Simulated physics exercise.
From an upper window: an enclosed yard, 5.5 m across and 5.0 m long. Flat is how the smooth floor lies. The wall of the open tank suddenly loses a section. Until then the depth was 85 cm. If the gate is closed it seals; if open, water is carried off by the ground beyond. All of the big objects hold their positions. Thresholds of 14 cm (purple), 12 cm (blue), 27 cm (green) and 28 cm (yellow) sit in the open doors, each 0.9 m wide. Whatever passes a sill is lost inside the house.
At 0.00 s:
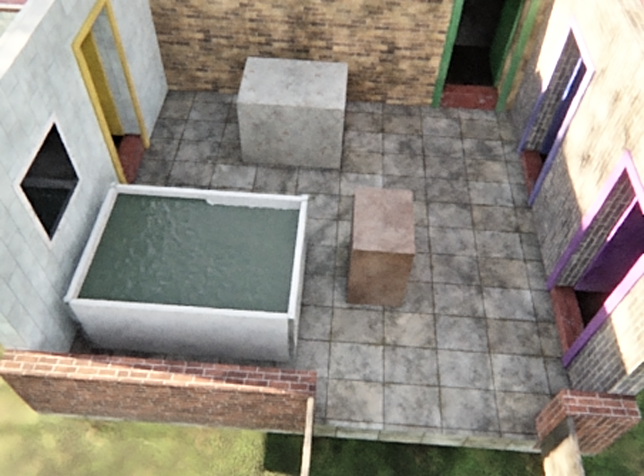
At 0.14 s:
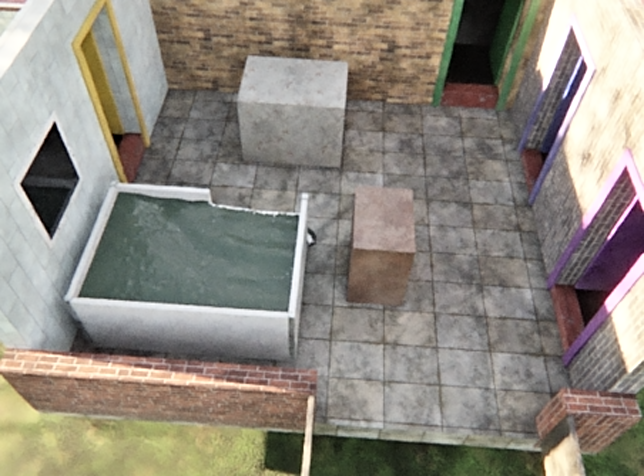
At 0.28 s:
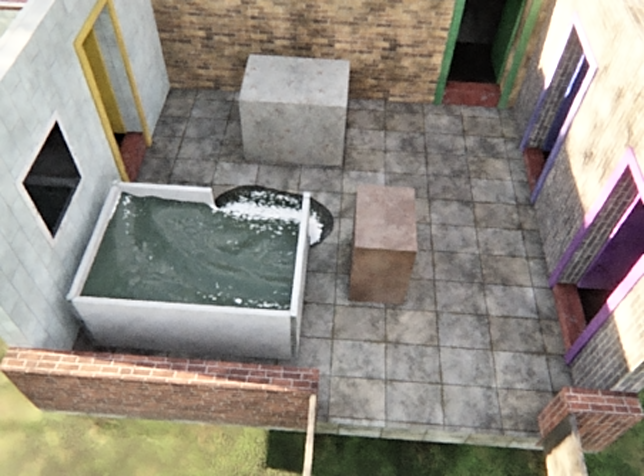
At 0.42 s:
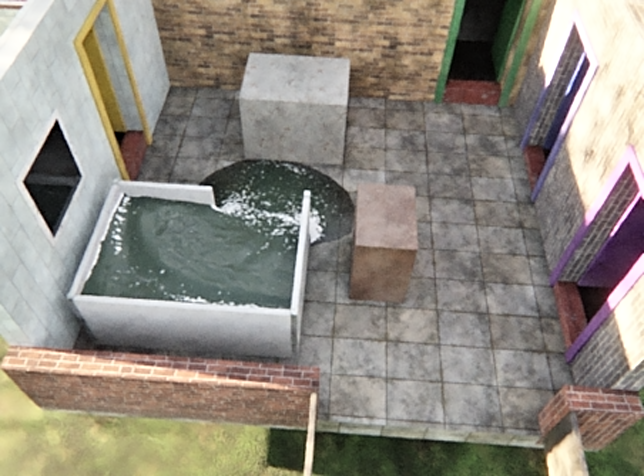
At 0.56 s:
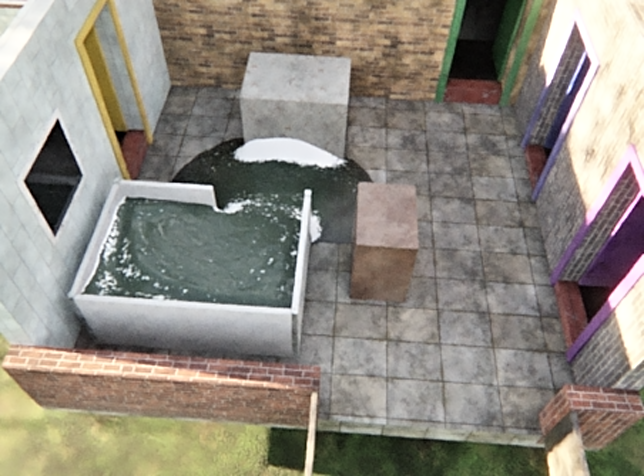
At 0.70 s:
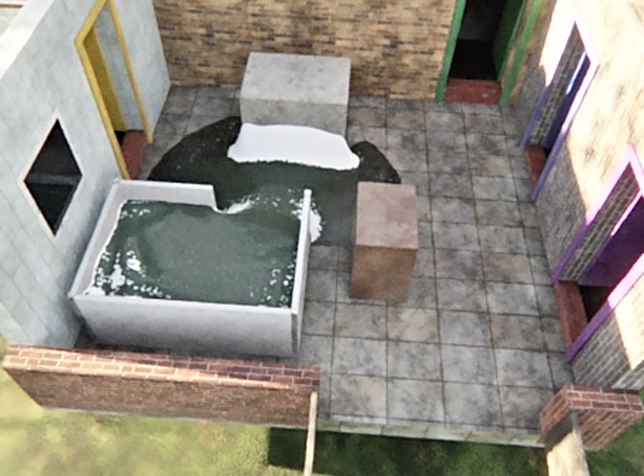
A large open tank of water in a walled yard lost a piece of its far side, and dark, foaming water poured out and spread across the paving, reaching the gray block behind it.
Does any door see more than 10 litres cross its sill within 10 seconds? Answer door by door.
Taking each door, the purple door does not; the blue door does; the green door does not; the yellow door does not.
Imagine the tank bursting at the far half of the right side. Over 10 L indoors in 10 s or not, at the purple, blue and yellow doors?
So purple stays lower, blue stays lower, yellow stays lower.
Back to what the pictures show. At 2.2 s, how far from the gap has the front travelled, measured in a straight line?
Distance: Approx. 4.6 m.
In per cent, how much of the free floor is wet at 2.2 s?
About 55 per cent.
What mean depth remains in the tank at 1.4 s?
The mean depth is around 50 cm.
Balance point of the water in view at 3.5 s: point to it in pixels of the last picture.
Roughly (293, 206).
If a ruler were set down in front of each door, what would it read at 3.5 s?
Centimetres: Purple 8 / blue 21 / green 16 / yellow 22.
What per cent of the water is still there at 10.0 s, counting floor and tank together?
Some 72 out of every hundred parts.
After 1.4 s water covers 40 % of the floor and is deepest (54 cm) near (283, 163); purple door not reached, blue door not reached, green door not reached, yellow door 10 cm at the sill, 0 L in.
After 2.2 s water covers 55 % of the floor and is deepest (40 cm) near (283, 163); purple door not reached, blue door 23 cm at the sill, 36 L in, green door 21 cm at the sill, 0 L in, yellow door 28 cm at the sill, 1 L in.
After 3.5 s water covers 75 % of the floor and is deepest (27 cm) near (169, 91); purple door 8 cm at the sill, 0 L in, blue door 21 cm at the sill, 112 L in, green door 16 cm at the sill, 1 L in, yellow door 22 cm at the sill, 2 L in.
After 6.0 s water covers 90 % of the floor and is deepest (18 cm) near (574, 415); purple door 10 cm at the sill, 0 L in, blue door 16 cm at the sill, 166 L in, green door 16 cm at the sill, 1 L in, yellow door 15 cm at the sill, 2 L in.
After 10.0 s water covers 95 % of the floor and is deepest (13 cm) near (570, 398); purple door 10 cm at the sill, 0 L in, blue door 10 cm at the sill, 175 L in, green door 10 cm at the sill, 1 L in, yellow door 8 cm at the sill, 2 L in.
